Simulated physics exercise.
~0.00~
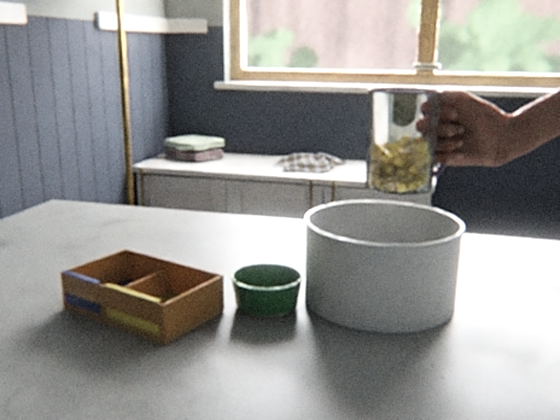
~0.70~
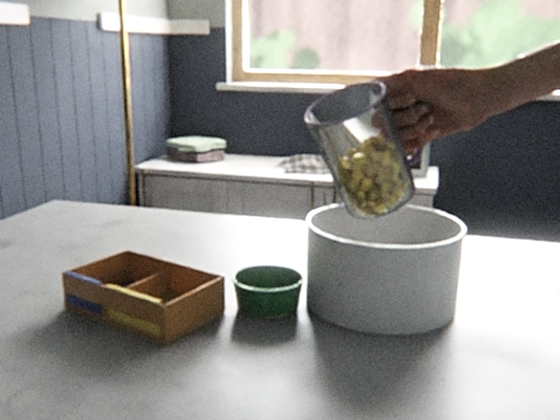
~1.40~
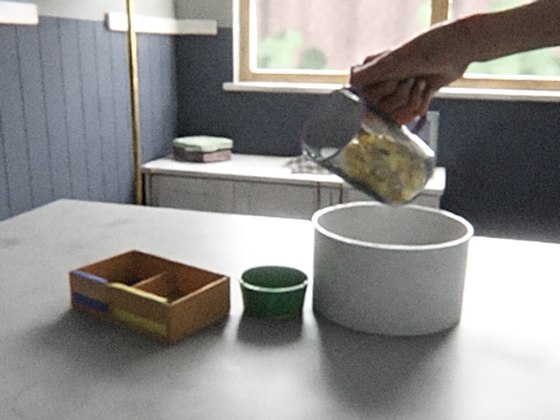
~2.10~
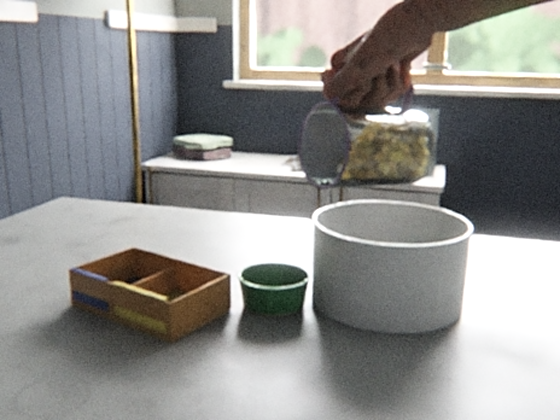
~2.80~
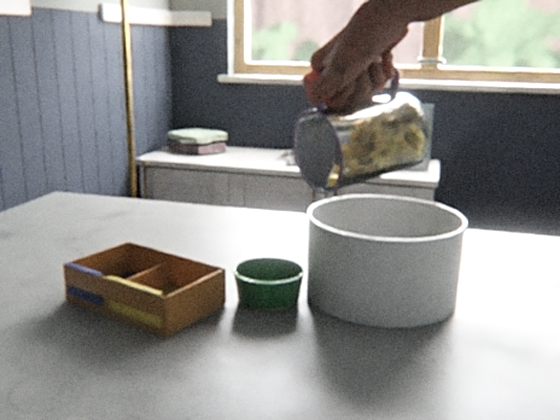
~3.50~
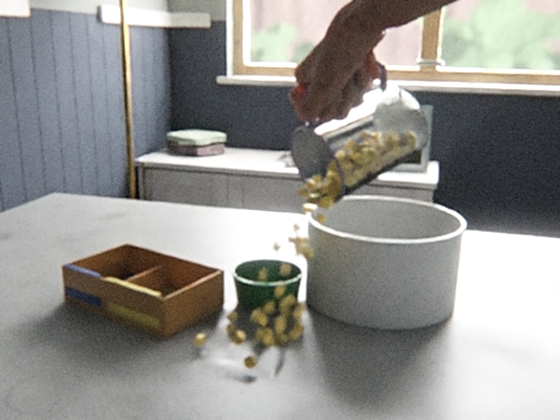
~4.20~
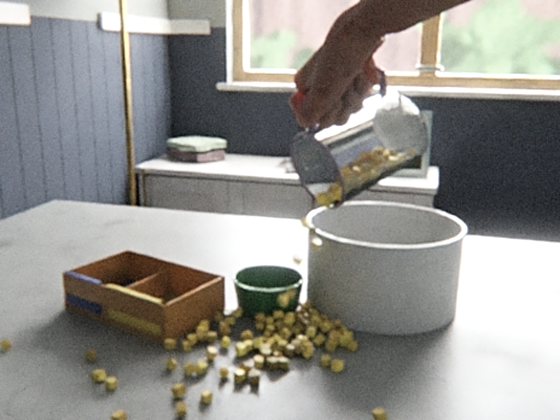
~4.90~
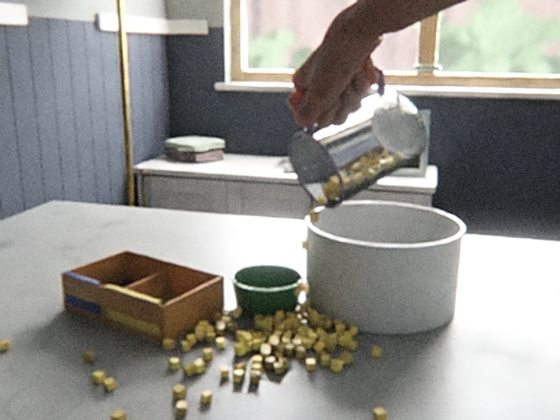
Hand tipping a clear cup of yellow cheese cubes above a white pot, spilling most across the table around a green dish.
